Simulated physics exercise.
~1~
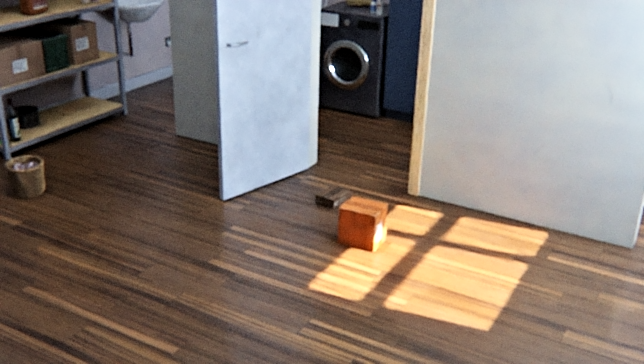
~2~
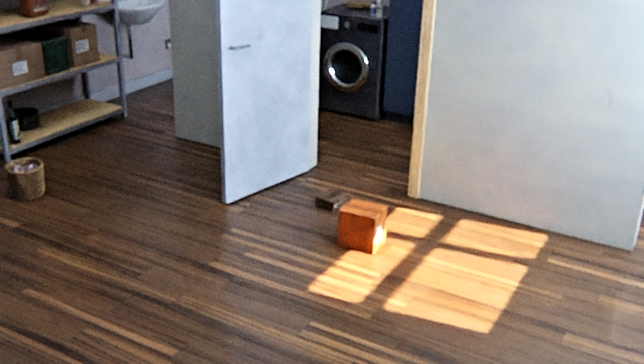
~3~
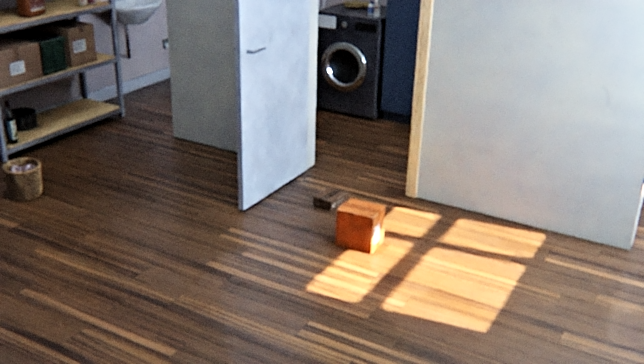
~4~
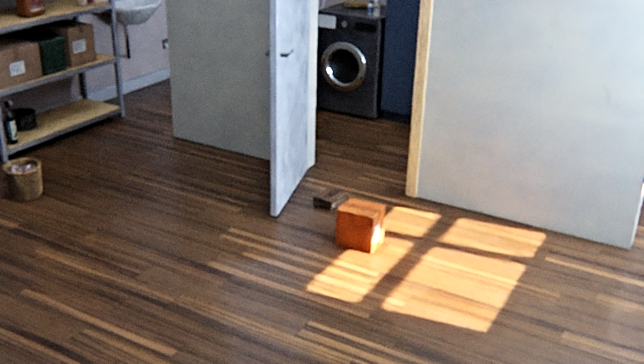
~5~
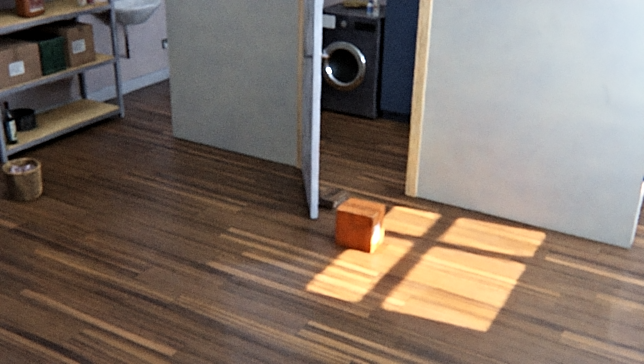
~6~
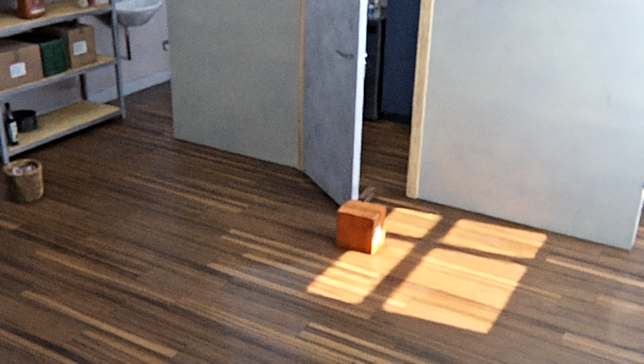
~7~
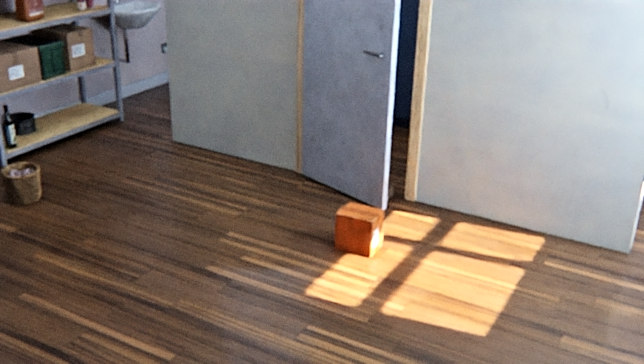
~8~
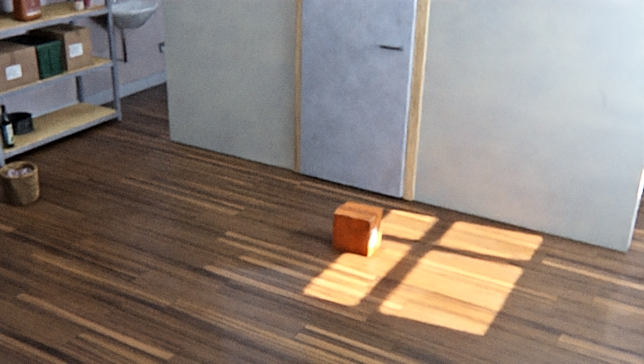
The door swings shut, sweeping a small brown box rightward behind an unmoved orange parcel.
